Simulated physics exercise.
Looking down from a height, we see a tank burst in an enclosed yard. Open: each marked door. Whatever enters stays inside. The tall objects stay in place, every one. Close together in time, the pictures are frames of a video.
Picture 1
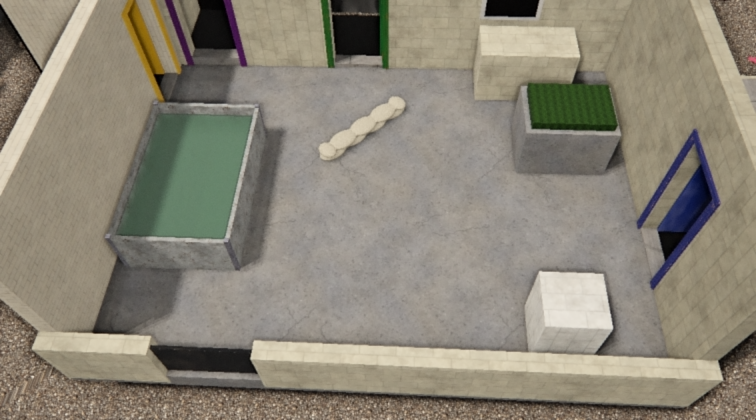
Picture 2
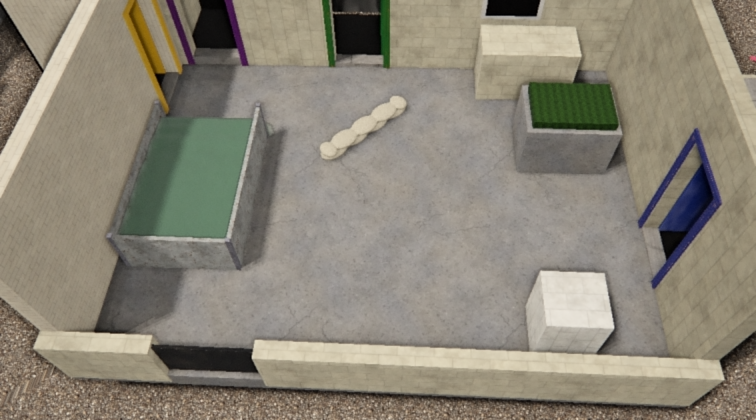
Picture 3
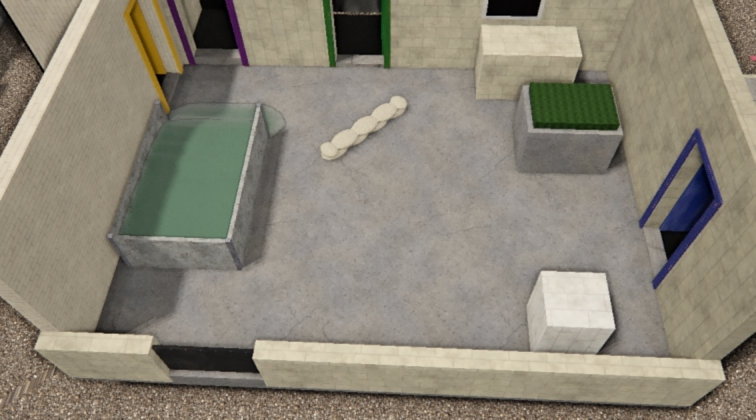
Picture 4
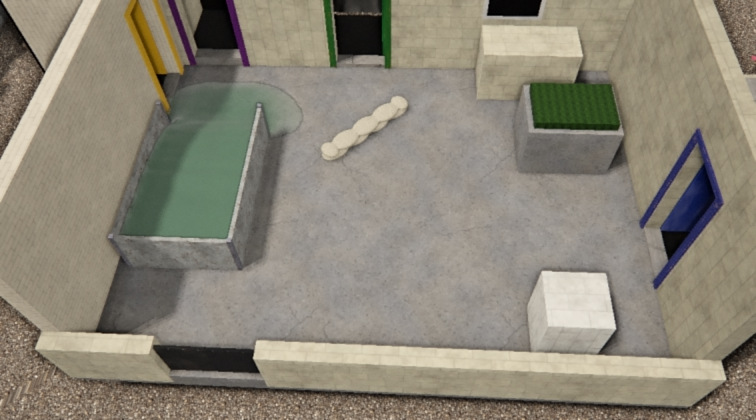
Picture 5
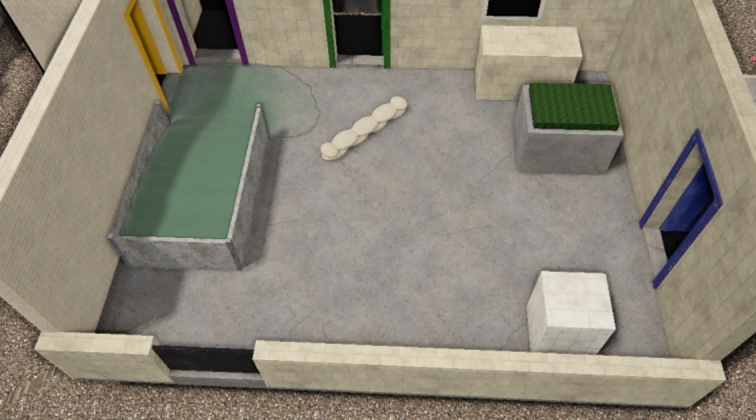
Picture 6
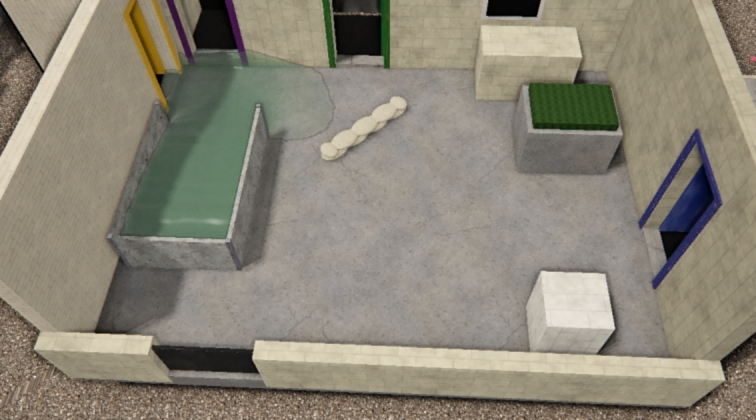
An enclosed yard with a grey stone-like floor and pale block walls is seen from high above, with coloured surrounds at its openings. A grey tank of green water stands at left, a pale twisted object lies near the upper middle, and pale blocks and a green-topped grey block sit at right. The tank's far side opens and water pours out, spreading across the floor toward the twisted object, while the view stays still.
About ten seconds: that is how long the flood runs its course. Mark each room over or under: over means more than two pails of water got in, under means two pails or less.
Blue door: Under, yellow door: Over, purple door: Over, green door: Over.
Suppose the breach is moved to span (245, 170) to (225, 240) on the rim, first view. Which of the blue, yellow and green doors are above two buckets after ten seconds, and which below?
Blue exceeds the limit, yellow stays within the limit, green stays within the limit.
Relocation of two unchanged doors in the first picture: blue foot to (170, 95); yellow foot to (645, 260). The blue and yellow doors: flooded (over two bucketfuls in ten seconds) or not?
In that case the blue runs past it while the yellow keeps within it.
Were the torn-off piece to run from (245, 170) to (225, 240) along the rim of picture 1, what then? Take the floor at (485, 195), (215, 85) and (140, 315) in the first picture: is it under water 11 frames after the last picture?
In the order you gave them, I get drenched, still bare, still bare.
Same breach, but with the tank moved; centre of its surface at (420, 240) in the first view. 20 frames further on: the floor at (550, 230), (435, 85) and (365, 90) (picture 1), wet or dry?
Points in order: Not reached; inundated; inundated.
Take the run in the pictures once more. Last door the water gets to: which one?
It's the blue door.
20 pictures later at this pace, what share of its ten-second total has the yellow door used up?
Something like 65 in a hundred.
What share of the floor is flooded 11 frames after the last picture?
I reckon 20 per cent or so.
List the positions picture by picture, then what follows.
Still water in the water tank at (190, 170), in the first frame.
Water pours out on the water tank's far side and has run to a hidden place, in the second frame.
The front is at a hidden place, out from the gap on the water tank's far side, in the third frame.
Water pours out on the water tank's far side and has run to (175, 93), in the fourth frame.
The front is at (200, 66), out from the gap on the water tank's far side, in the fifth frame.
The front is at (306, 68), out from the gap on the water tank's far side, in the sixth frame.
A moment on, water covers 15 % of the floor; the blue door not reached, the yellow door over two buckets in, the purple door far over two buckets in, the green door wet at the sill, nothing in.
Next, water covers 20 % of the floor; the blue door not reached, the yellow door far over two buckets in, the purple door far over two buckets in, the green door under two buckets in.
Then, water covers 30 % of the floor; the blue door not reached, the yellow door far over two buckets in, the purple door far over two buckets in, the green door under two buckets in.
Later, water covers 70 % of the floor; the blue door not reached, the yellow door far over two buckets in, the purple door far over two buckets in, the green door over two buckets in.
In the end, water covers 80 % of the floor; the blue door wet at the sill, nothing in, the yellow door far over two buckets in, the purple door far over two buckets in, the green door over two buckets in.
